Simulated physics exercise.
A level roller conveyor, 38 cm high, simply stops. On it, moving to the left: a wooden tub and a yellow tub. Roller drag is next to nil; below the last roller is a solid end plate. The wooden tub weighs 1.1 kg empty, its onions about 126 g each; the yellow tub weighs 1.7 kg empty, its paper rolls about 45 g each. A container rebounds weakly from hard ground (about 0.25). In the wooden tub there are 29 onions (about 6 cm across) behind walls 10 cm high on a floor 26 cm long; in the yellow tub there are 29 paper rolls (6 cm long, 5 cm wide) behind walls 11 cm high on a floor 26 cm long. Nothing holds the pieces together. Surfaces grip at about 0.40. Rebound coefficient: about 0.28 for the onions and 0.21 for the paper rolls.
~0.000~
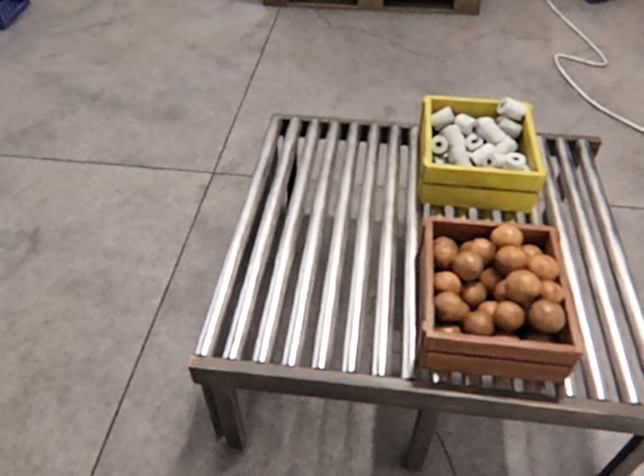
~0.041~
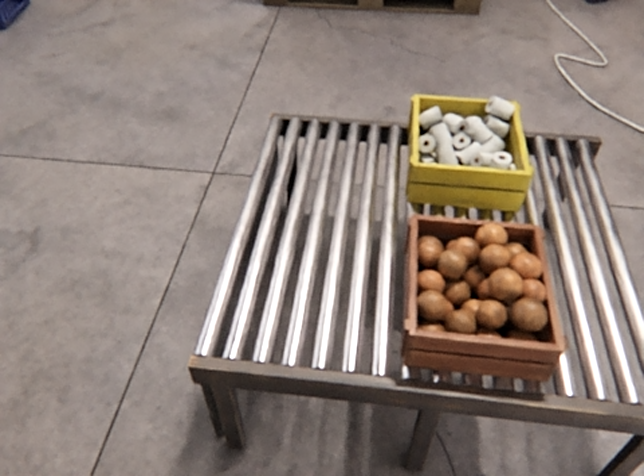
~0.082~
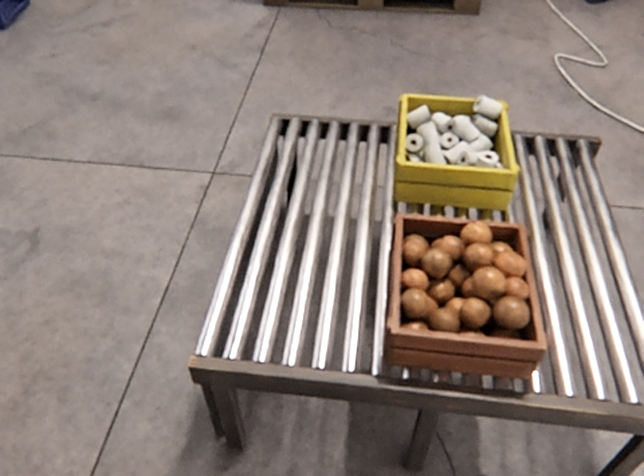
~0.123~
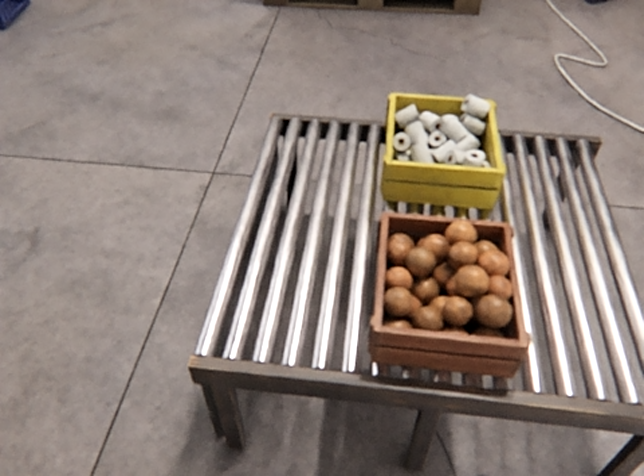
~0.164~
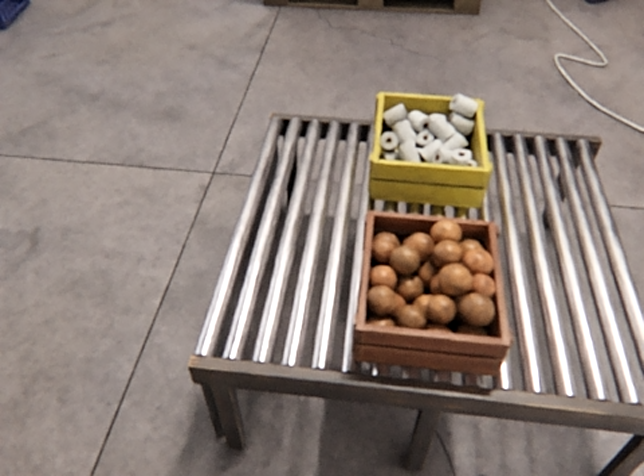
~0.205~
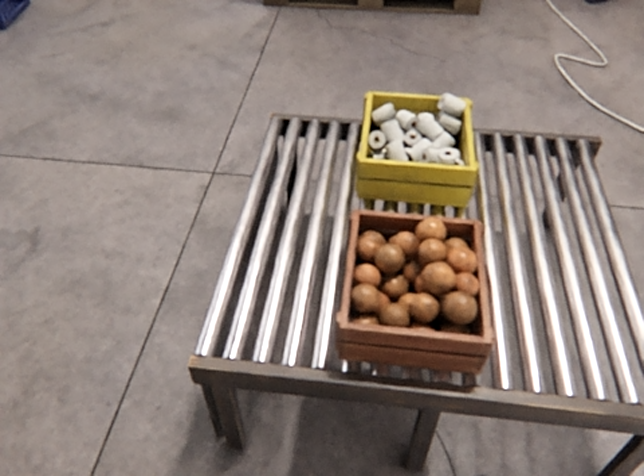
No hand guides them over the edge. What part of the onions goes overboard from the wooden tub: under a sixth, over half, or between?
Over half of the onions leave the wooden tub.
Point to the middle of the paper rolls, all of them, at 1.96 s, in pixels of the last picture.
Around (198, 229).
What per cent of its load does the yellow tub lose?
About: Yellow tub 30 per cent.
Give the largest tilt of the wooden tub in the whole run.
About 95°.
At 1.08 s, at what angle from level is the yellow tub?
It leans some 55°.
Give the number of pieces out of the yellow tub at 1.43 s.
About: Yellow tub 8.
After 0.52 s, the overhang begins.
After 0.88 s, the wooden tub leans 11° with 0 of 29 out and the yellow tub leans 9° with 0 of 29 out.
After 1.08 s, the wooden tub leans 57° with 1 of 29 out and the yellow tub leans 54° with 0 of 29 out.
After 1.43 s, the wooden tub has gone over with 9 of 29 out and the yellow tub leans 44° with 9 of 29 out.
Final count (at 1.96 s), the wooden tub has gone over with 20 of 29 out and the yellow tub is level with 9 of 29 out. Asked share, 20 of 29, 69 per cent.
